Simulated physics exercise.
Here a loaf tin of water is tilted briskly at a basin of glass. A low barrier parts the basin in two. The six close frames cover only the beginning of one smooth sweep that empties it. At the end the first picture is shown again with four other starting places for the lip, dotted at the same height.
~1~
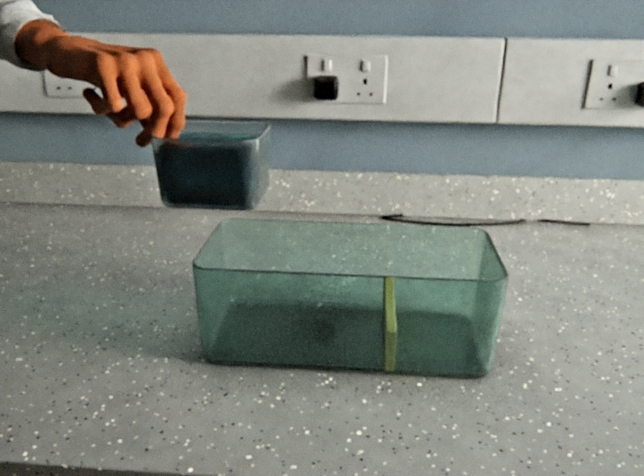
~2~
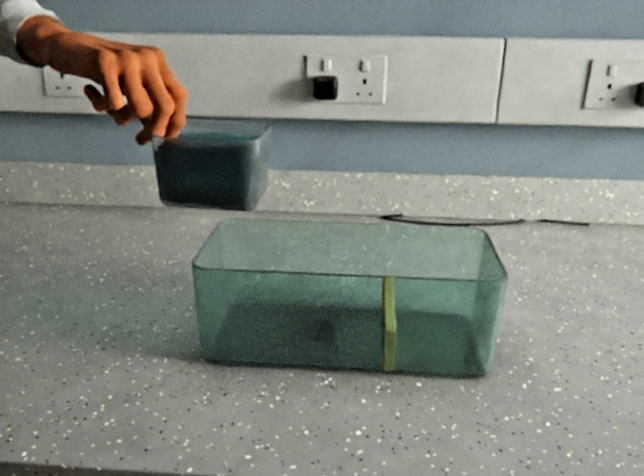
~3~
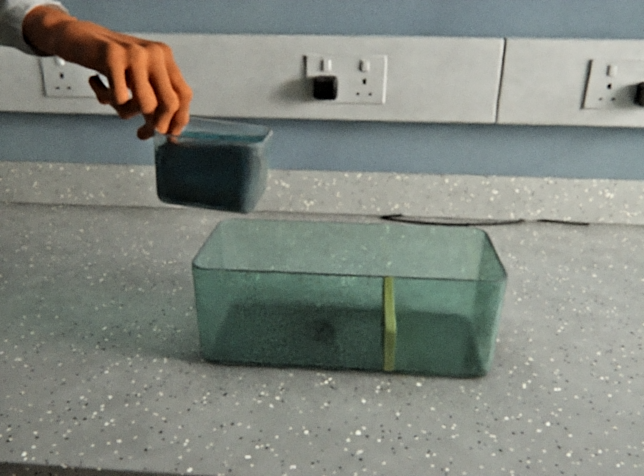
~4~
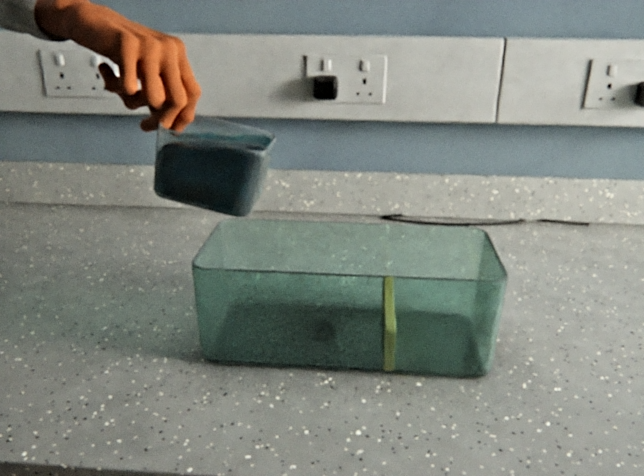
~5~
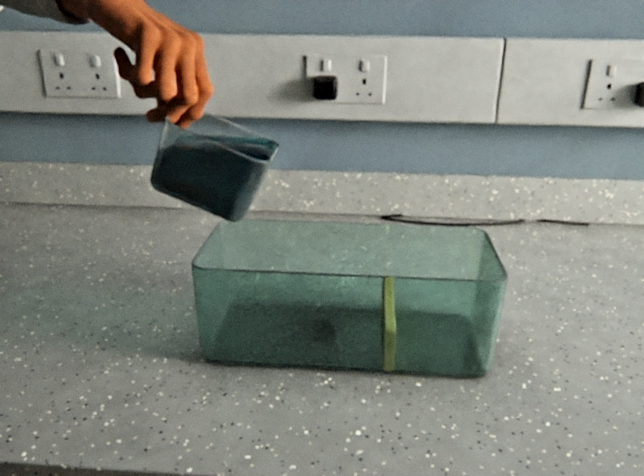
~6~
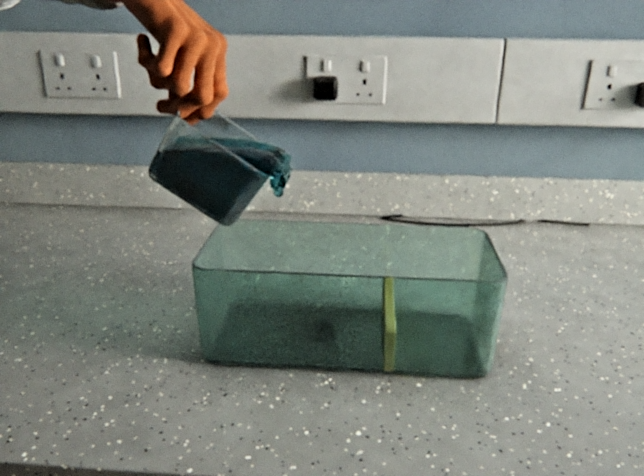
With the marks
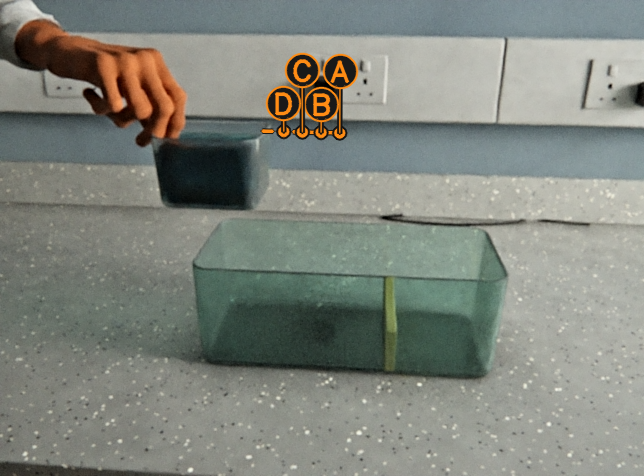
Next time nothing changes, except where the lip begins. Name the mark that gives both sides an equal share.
A beats the others.
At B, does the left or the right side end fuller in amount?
The left one.
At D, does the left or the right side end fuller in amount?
The left side.
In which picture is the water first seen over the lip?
Picture 5.
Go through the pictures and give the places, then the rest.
Upright, lip at (263, 131); basin from (204, 357) to (491, 373); top of the wall at (390, 301); nothing has left yet.
Upright, lip at (263, 132); nothing has left yet.
Tipped about 6°, lip at (266, 136); nothing has left yet.
Tipped about 13°, lip at (269, 143); nothing has left yet.
Tipped about 22°, lip at (272, 152); water is over the lip, down to (272, 152).
Tipped about 34°, lip at (274, 164); water is over the lip, down to (283, 187).
On the marked copy, A at (339, 133); B at (321, 132); C at (302, 132); D at (283, 131).
Choosing A, about 44 % ends left of the wall and 56 % right of it.
Choosing B, about 80 % ends left of the wall and 20 % right of it.
Choosing C, about 96 % ends left of the wall and 3 % right of it.
Choosing D, about 94 % ends left of the wall and 6 % right of it.
